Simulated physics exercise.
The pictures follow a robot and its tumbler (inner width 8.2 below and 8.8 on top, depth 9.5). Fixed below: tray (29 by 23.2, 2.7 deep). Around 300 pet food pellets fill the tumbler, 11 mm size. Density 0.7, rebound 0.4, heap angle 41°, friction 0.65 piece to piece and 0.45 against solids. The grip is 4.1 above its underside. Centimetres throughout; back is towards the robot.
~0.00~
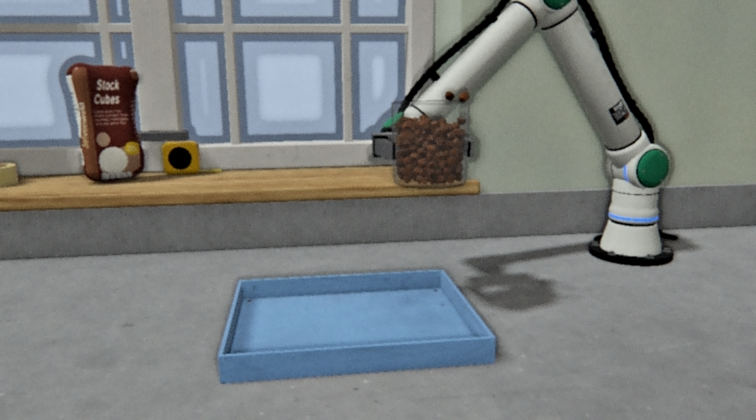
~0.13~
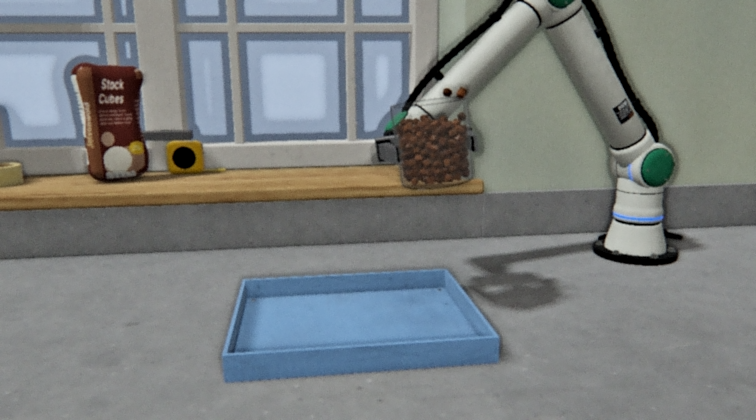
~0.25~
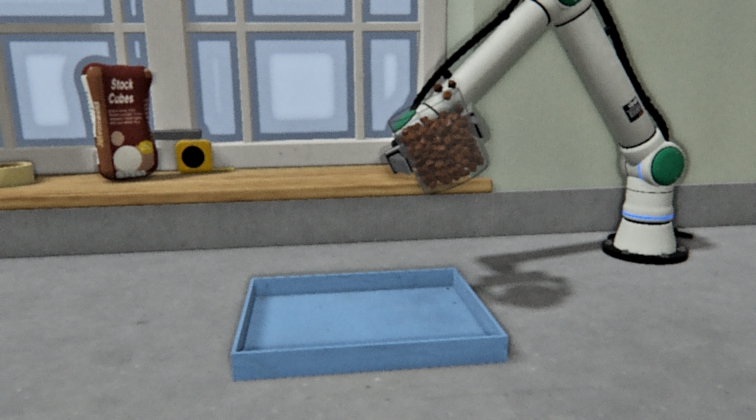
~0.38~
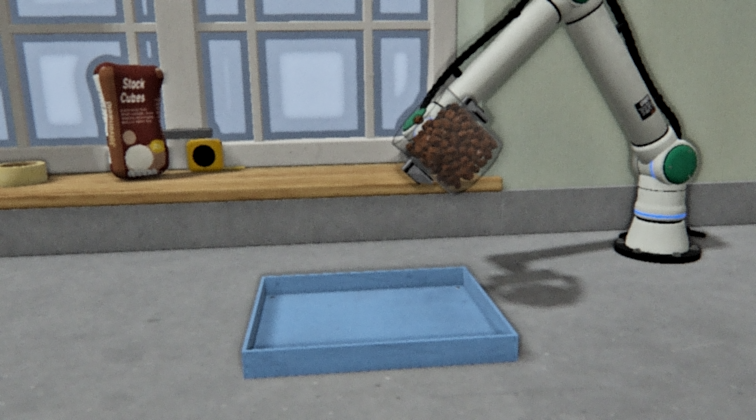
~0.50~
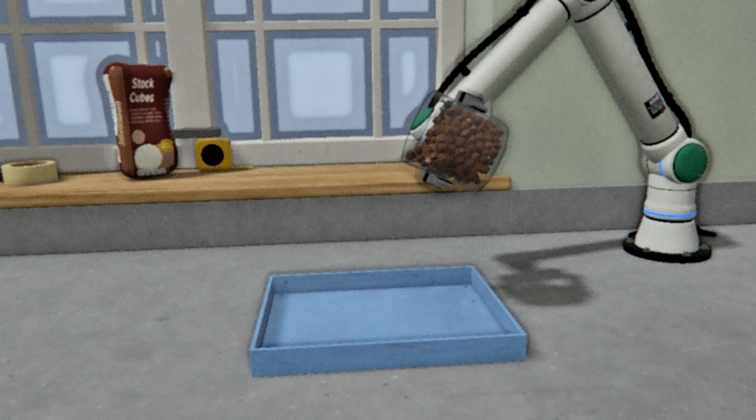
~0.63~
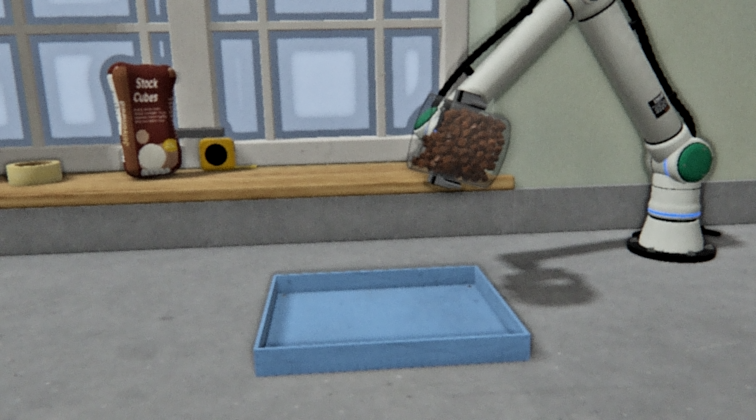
The clip shows a white robot arm tilting a clear container of brown pellets forward, steeply, above a grey surface with a blue tray, while the view shifts slightly and the packet on the wooden windowsill stays put.
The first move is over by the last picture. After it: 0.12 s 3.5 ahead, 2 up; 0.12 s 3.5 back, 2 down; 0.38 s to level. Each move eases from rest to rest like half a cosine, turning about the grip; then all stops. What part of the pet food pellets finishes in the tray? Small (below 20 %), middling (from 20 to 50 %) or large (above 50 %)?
Answer: Middling; from 20 to 50 % of the pet food pellets finish in the tray.
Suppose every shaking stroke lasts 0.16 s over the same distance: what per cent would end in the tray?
It would be near 10 per cent.
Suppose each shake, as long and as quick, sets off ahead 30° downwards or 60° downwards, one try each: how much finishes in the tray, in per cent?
About 10 and 0 per cent.
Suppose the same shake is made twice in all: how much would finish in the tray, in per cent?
In that case some 50 per cent.
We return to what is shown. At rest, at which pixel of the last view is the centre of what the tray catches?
Around (353, 316).
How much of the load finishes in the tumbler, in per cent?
About 70 per cent.
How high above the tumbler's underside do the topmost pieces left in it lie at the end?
Roughly 8.0 cm.
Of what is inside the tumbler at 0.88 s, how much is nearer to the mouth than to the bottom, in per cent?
About 60 per cent.
By 0.88 s, tilted 72° forward, highest piece 25 above the table; 249 in the tumbler, 55 in flight or on a rim.
By 1.13 s, tilted 17° forward, highest piece 27 above the table; 212 in the tumbler, 89 in the tray, 3 in flight or on a rim.
By 1.45 s, level, highest piece 26 above the table; 212 in the tumbler, 91 in the tray, 1 on the table or floor.
By 2.50 s, level, highest piece 26 above the table; 212 in the tumbler, 91 in the tray, 1 on the table or floor.
Final count, 212 in the tumbler, 91 in the tray, 1 on the table or floor. That is 30 % in the tray.
